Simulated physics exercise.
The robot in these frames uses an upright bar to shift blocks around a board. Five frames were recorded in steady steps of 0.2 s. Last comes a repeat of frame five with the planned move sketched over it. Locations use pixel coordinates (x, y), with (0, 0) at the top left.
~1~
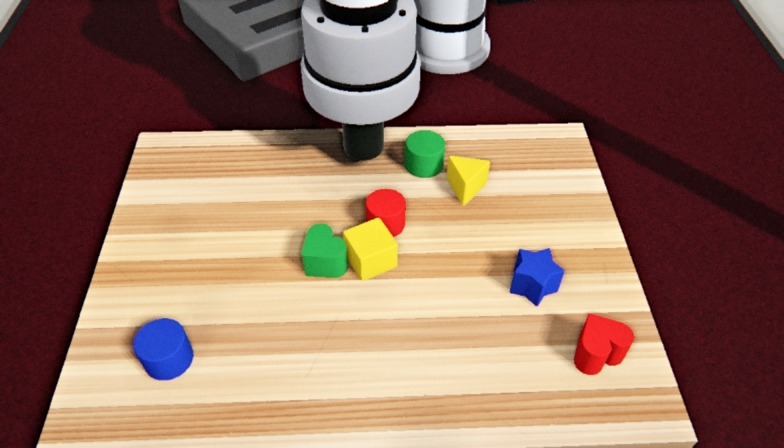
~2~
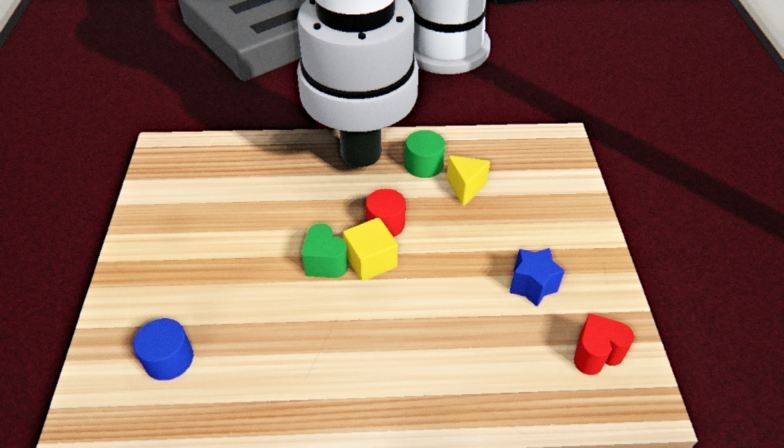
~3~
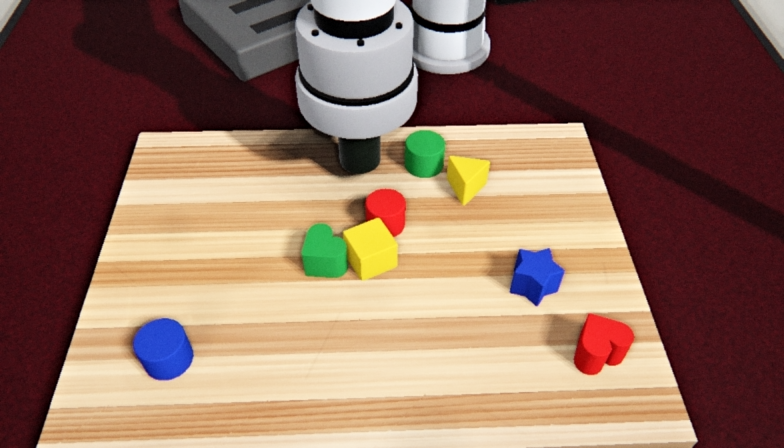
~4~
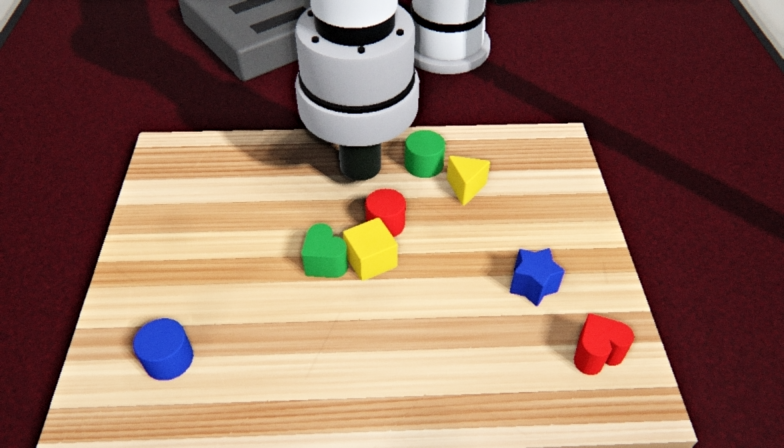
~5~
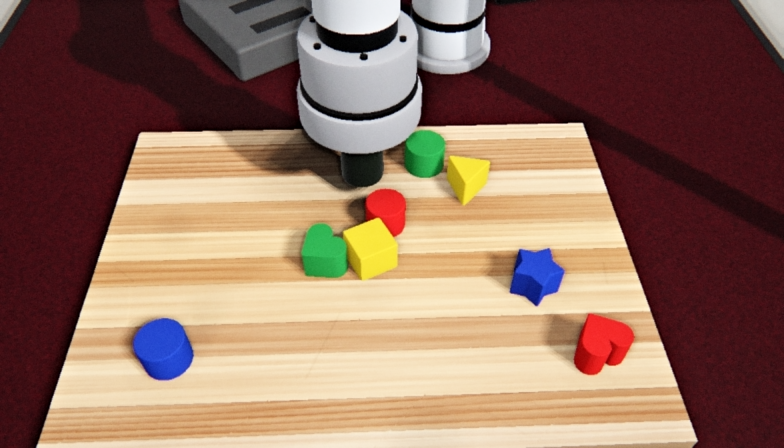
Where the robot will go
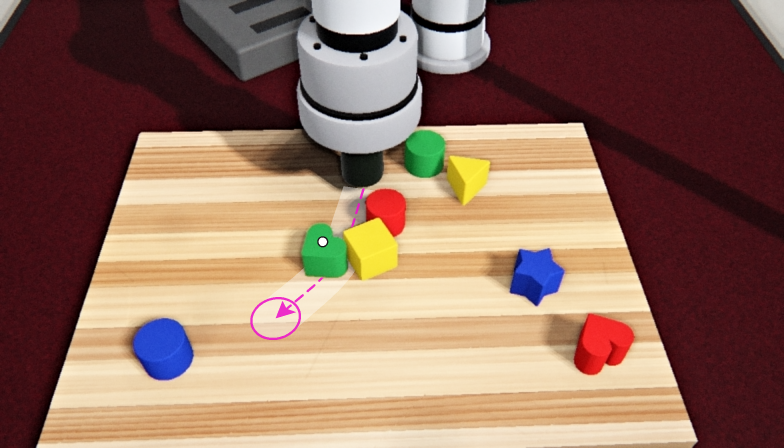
On a striped wooden board over a dark red surface, seen from above at an angle by a still camera, a grey and white robot arm holds a dark upright bar near the far edge. Green, red, yellow and blue blocks sit mid-board and to the right, with a blue round one at left. The bar shifts slightly left, then inches nearer and slightly right, while every block stays still.
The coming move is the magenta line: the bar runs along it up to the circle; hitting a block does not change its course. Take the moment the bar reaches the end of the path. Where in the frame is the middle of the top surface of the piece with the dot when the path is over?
Around (238, 323).
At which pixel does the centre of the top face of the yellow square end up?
Its top centre lands on (374, 256).
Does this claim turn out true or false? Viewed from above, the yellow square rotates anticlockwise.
True.
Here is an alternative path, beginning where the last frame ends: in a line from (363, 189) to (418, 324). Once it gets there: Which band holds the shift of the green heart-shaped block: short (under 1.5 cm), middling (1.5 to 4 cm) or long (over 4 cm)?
That block covers short of 1.5 cm.
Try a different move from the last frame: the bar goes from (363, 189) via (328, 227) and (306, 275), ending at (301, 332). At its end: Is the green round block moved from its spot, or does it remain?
It will be resting on its spot.
The line goes from (363, 189) over (341, 255) to (276, 318); the dot is on the green heart-shaped block.
The first path, step by step. One third of the way, bar (349, 219); yellow square (372, 242), turned 20° clockwise; red round block (393, 210).
Two thirds of the way, bar (321, 263); green heart-shaped block (290, 279); yellow square (374, 256), turned 30° anticlockwise; red round block (393, 210).
At the end, bar (273, 304); green heart-shaped block (238, 323); yellow square (374, 256), turned 30° anticlockwise; red round block (393, 210); green round block unmoved.
